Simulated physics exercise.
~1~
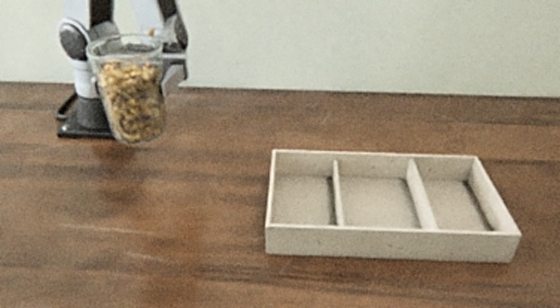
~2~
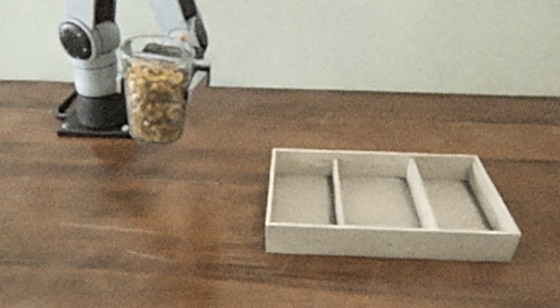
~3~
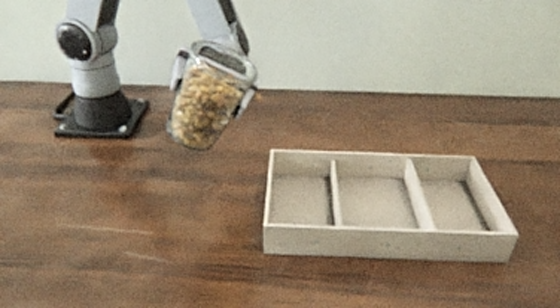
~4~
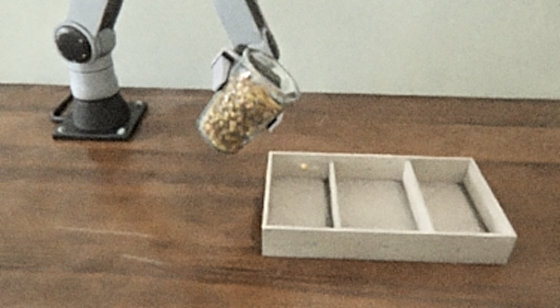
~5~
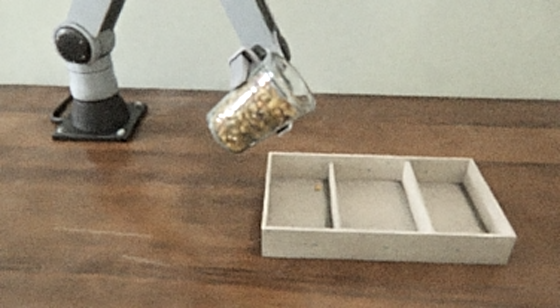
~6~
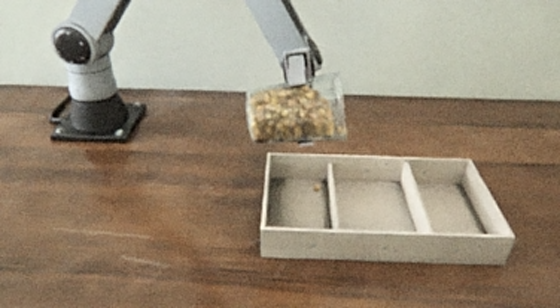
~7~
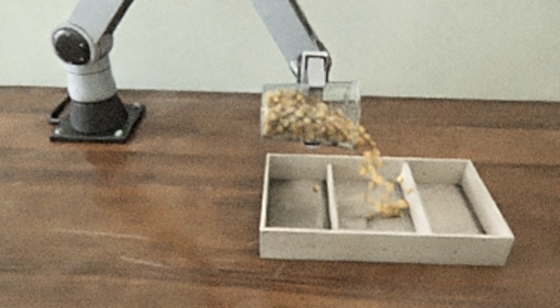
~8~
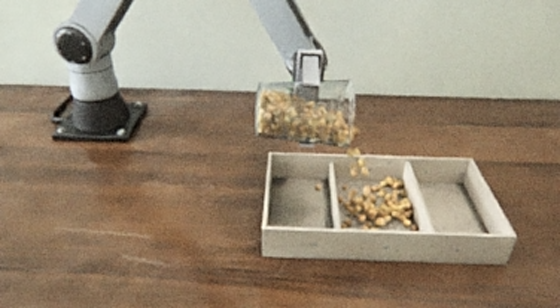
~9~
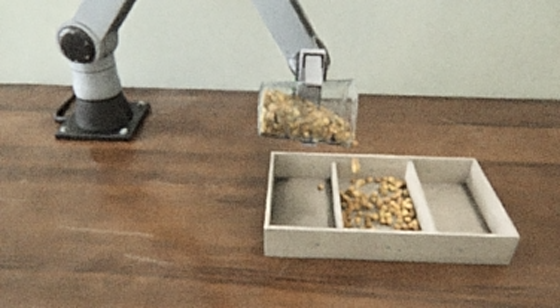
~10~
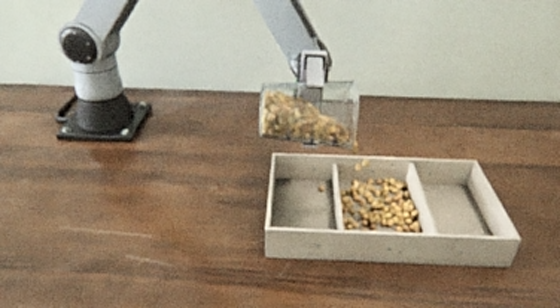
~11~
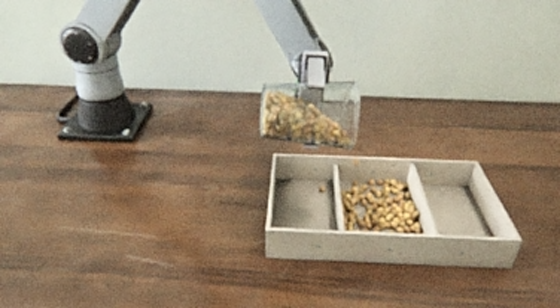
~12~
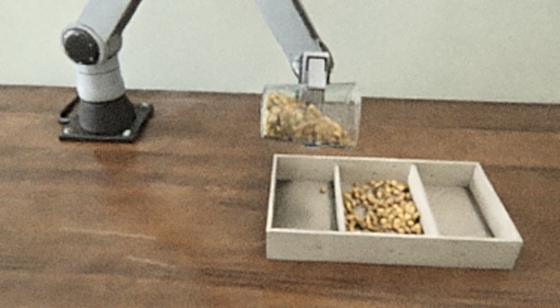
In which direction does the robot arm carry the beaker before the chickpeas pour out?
The arm carries the beaker to the right, from the left side of the table to a place above the box.
